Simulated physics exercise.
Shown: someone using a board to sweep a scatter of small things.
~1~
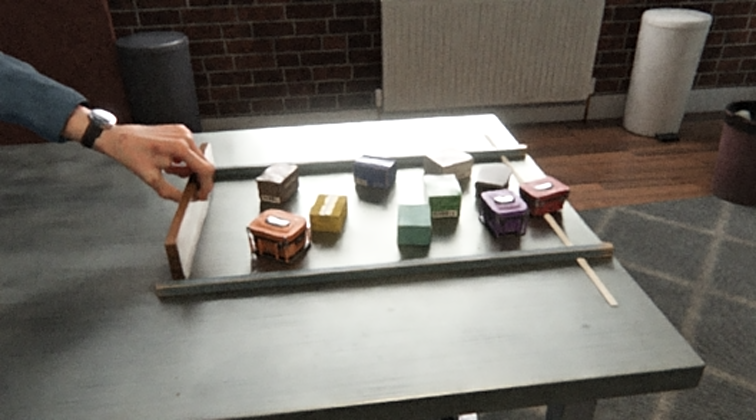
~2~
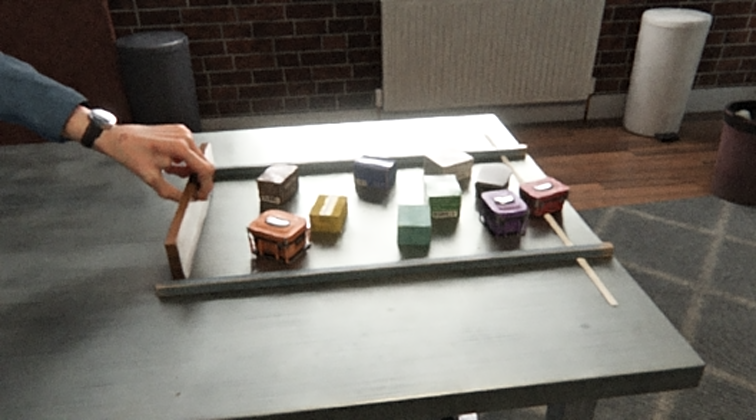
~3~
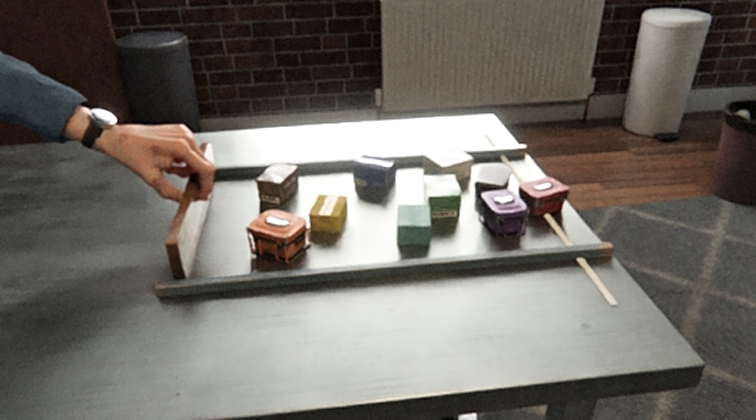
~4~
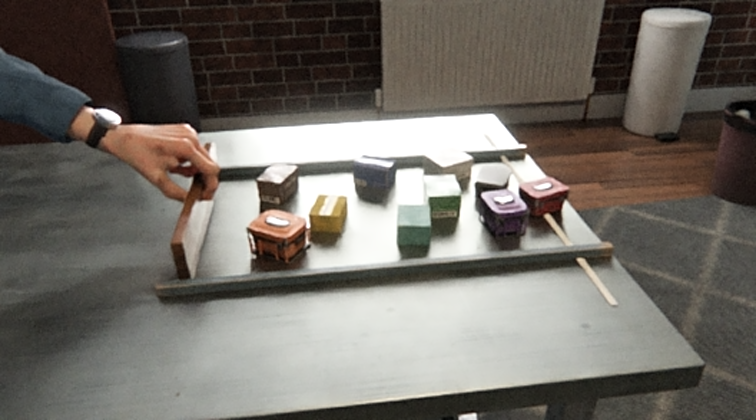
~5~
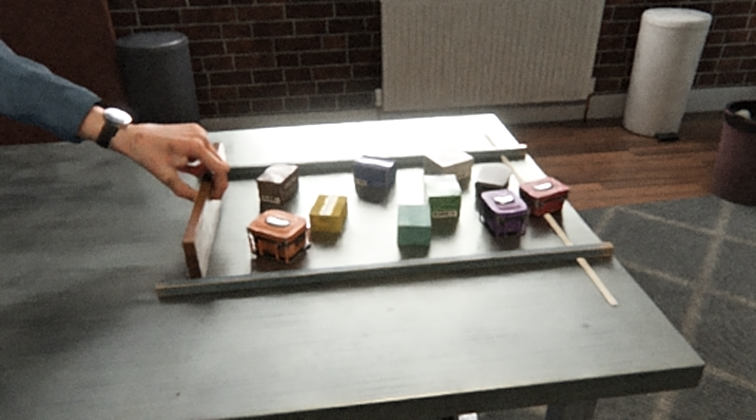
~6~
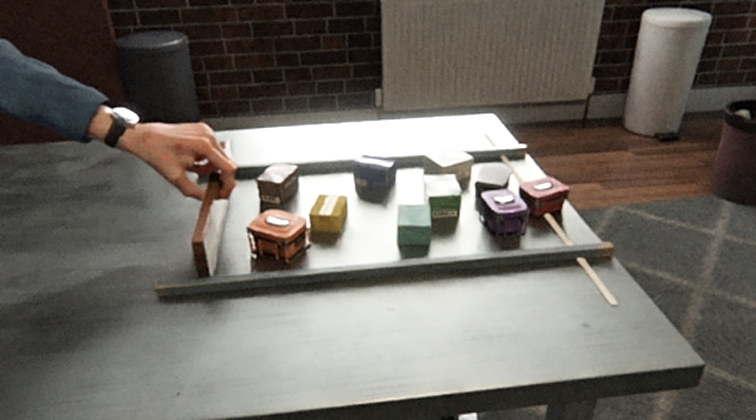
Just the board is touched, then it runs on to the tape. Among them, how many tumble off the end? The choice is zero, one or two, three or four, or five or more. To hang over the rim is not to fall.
So in the end, at least five bits get shoved clean off.
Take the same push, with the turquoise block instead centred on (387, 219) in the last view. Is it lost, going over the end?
From that start the object does not stay.
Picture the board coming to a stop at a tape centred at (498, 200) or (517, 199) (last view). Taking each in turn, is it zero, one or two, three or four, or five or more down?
The first spot would give 3 or 4 falling and the second 5 or more.
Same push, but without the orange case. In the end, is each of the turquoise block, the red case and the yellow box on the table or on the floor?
So: The turquoise block does not drop, the red case goes down, the yellow box does not drop.
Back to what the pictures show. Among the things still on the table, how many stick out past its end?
The number is 1.
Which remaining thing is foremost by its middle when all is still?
That's the orange case.
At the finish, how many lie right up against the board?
All in all, 3.
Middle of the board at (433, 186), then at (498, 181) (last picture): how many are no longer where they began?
One spot: 10. Other spot: 10.
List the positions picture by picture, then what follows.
In the first picture, red case (542, 198); grey case (493, 183); purple case (503, 213); board (195, 204); tape (534, 198).
In the second picture, grey case (493, 183); board (195, 204).
In the third picture, purple case (503, 213); white box (448, 164).
In the fourth picture, red case (542, 197); turquoise block (413, 225).
In the fifth picture, grey case (493, 183); orange case (280, 236).
In the sixth picture, red case (542, 197); grey case (493, 183); purple case (503, 213); board (216, 202); tape (534, 197).
Soon after, none off yet; red case at rest near (542, 197); grey case at rest near (493, 183); purple case at rest near (503, 213).
Then, none off yet; red case moved a little near (560, 192); grey case moved about its own width near (513, 178); purple case moved about its own width near (547, 211).
At rest, the number that fall off is five or more; fallen, blue box, turquoise block, green box, white box, purple case, grey case and red case.
